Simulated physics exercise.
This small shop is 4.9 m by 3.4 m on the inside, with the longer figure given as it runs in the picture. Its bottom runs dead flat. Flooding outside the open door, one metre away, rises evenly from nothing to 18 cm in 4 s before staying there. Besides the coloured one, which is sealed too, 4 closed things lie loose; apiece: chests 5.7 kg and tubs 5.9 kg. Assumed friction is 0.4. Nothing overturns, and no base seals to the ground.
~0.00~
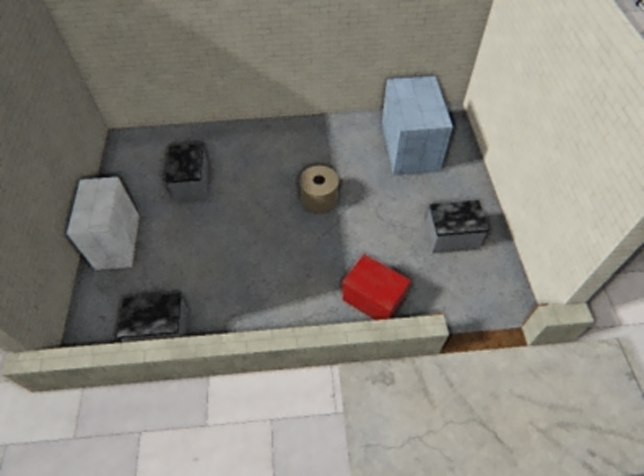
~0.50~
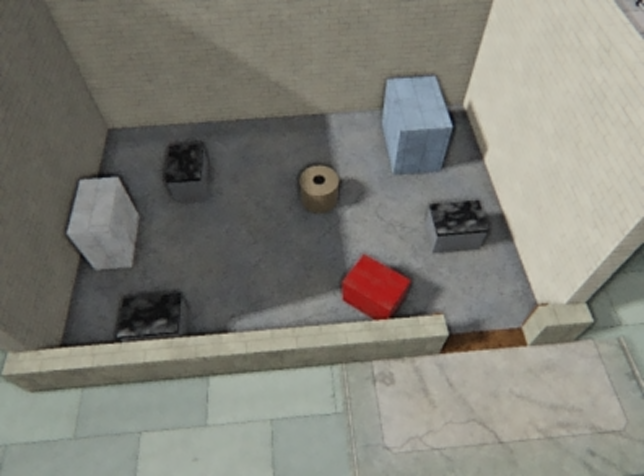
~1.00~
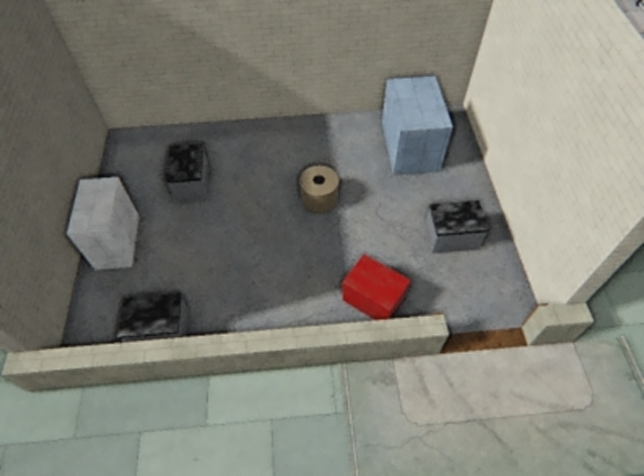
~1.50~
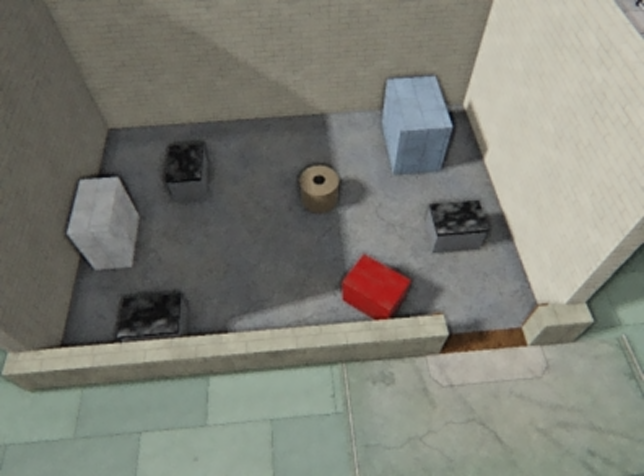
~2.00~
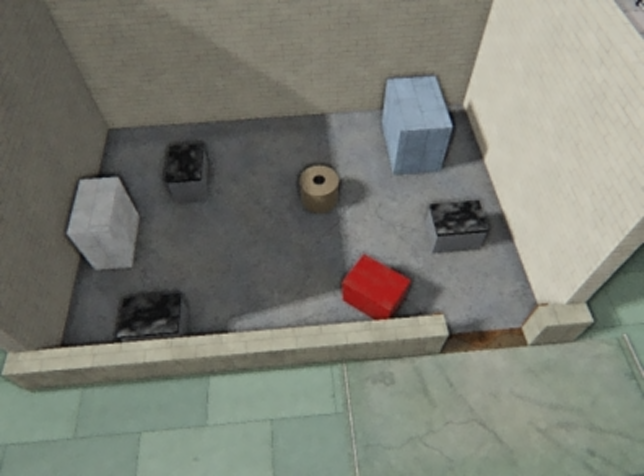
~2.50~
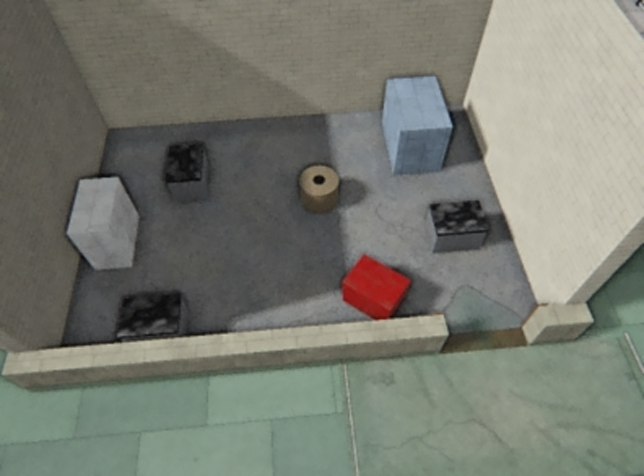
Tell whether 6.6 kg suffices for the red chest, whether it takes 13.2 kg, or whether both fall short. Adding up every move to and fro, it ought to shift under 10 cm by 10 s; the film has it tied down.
Even the lighter one succeeds.
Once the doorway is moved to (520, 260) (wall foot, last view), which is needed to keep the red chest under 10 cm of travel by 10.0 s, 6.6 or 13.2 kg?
Short version: Neither mass is sufficient.
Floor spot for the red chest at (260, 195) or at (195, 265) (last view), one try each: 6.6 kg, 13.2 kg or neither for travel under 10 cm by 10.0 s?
The first time the greater option is needed; the second time the lesser option suffices.
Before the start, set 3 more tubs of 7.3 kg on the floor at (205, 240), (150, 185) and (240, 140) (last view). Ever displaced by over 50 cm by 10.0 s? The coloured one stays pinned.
Result, in turn - falls shy; falls shy; exceeds it.
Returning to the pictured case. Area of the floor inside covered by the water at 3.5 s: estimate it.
Close to 2.0 m2, I'd say.
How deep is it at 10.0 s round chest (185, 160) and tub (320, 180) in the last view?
Depth approx. 3 cm / 2 cm.
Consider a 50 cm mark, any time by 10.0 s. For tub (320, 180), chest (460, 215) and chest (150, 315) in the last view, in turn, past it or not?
Exceeded, Exceeded, Not exceeded, in that order.
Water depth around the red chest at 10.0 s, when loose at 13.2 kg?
Close to 1 cm deep.
After 3.5 s the red chest would be 0 cm from its start with 6.6 kg and 0 cm from its start with 13.2 kg; 0 cm of water round it then.
After 4.5 s the red chest would be 0 cm from its start with 6.6 kg and 0 cm from its start with 13.2 kg; 1 cm of water round it then.
After 7.0 s the red chest would be 0 cm from its start with 6.6 kg and 0 cm from its start with 13.2 kg; 1 cm of water round it then.
After 10.0 s the red chest would be 0 cm from its start with 6.6 kg and 0 cm from its start with 13.2 kg; 1 cm of water round it then.
